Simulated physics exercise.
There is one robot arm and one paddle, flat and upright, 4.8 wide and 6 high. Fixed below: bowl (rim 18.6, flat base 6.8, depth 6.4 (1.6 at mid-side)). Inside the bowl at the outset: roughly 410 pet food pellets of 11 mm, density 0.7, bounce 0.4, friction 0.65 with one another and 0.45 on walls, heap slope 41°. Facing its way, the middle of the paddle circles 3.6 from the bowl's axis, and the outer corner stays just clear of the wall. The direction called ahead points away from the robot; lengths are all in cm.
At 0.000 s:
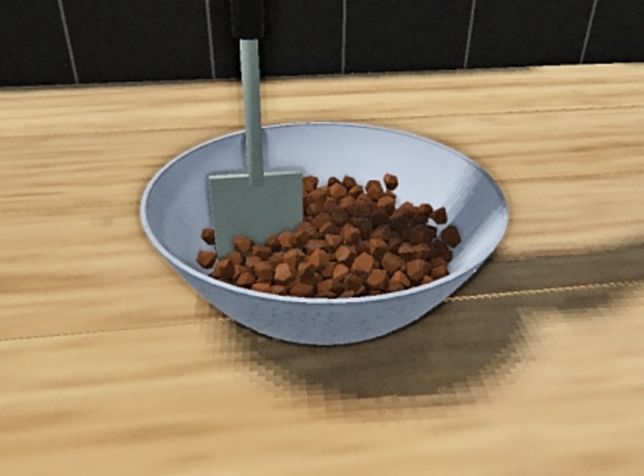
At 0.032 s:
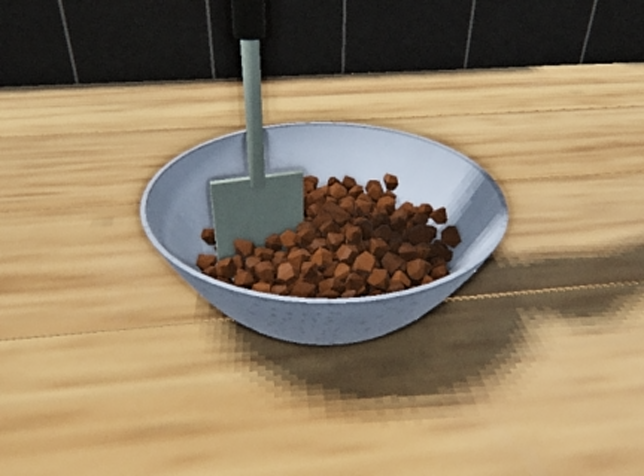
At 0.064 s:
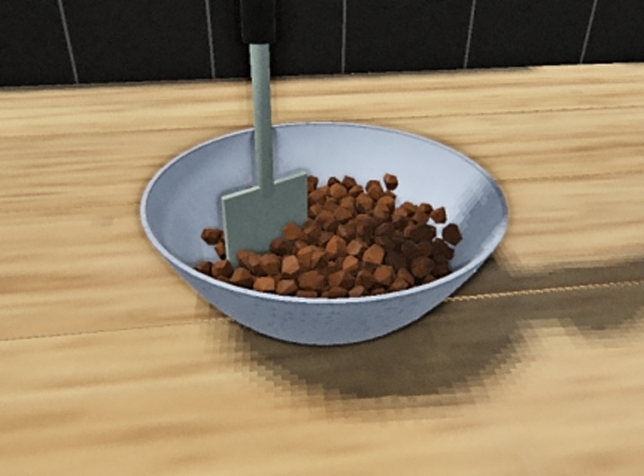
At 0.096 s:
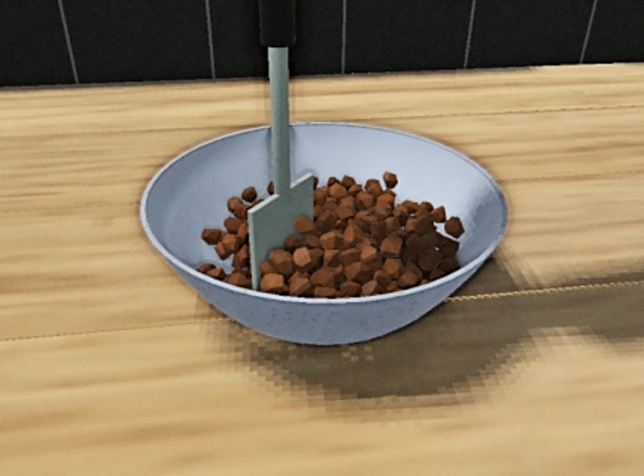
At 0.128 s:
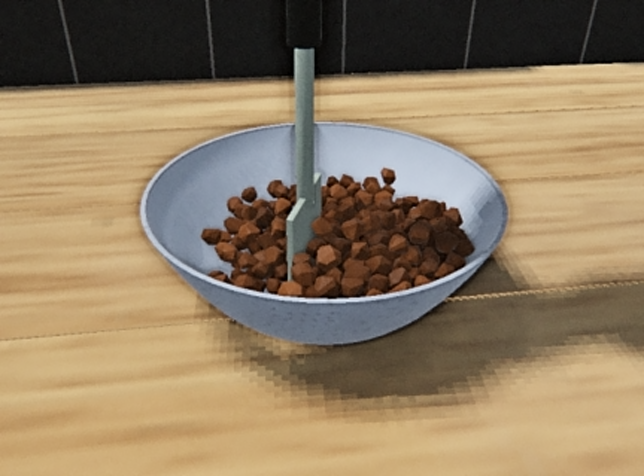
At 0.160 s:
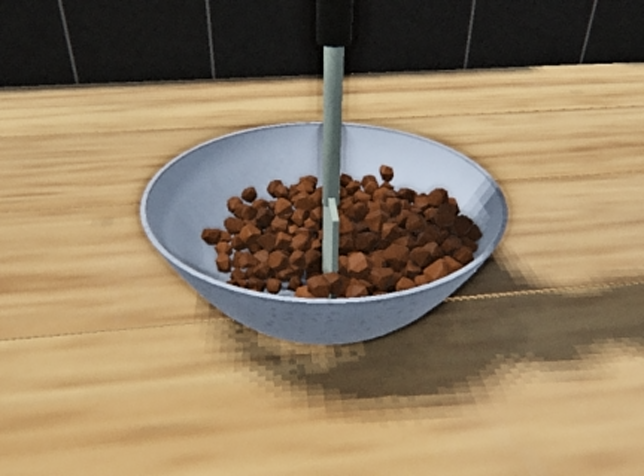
At the start, a flat grey paddle stands at the left inside a pale bowl of brown pellets on a wooden surface. The paddle then sweeps rightward through the pellets, turning until its blade is edge-on near the middle, pushing some pellets right while others lie to its left.
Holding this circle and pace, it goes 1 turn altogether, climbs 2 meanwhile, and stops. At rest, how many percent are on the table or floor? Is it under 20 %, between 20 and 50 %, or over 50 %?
Under 20 %.
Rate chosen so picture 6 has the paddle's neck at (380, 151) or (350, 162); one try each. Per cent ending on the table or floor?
First try: About 25 %; second try: About 15 %.
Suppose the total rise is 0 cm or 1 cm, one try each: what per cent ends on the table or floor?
It comes to about 15 per cent and about 15 per cent.
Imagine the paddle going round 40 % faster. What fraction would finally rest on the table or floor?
In that case it comes to around 25 percent.
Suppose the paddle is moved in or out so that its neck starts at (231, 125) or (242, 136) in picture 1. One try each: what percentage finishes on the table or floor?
First try about 10 per cent, second try about 10 per cent.
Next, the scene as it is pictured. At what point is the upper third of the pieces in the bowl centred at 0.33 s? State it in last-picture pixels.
Centre of upper third: Approx. (397, 162) px.
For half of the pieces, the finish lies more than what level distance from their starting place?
Reading: Around 6 cm.
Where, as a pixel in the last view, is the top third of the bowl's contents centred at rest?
The centre sits around (269, 221) in the last picture.
After 0.33 s, 190° round, highest piece 10 above the table; 397 in the bowl, 1 on the table or floor, 13 in flight or on the tool.
After 0.50 s, 295° round, highest piece 9 above the table; 368 in the bowl, 30 on the table or floor, 13 in flight or on the tool.
After 0.79 s, 0° round, highest piece 6 above the table; 354 in the bowl, 57 on the table or floor.
After 1.49 s, 0° round, highest piece 6 above the table; 354 in the bowl, 57 on the table or floor.
In the end, 354 in the bowl, 57 on the table or floor. That is 14 % on the table or floor.
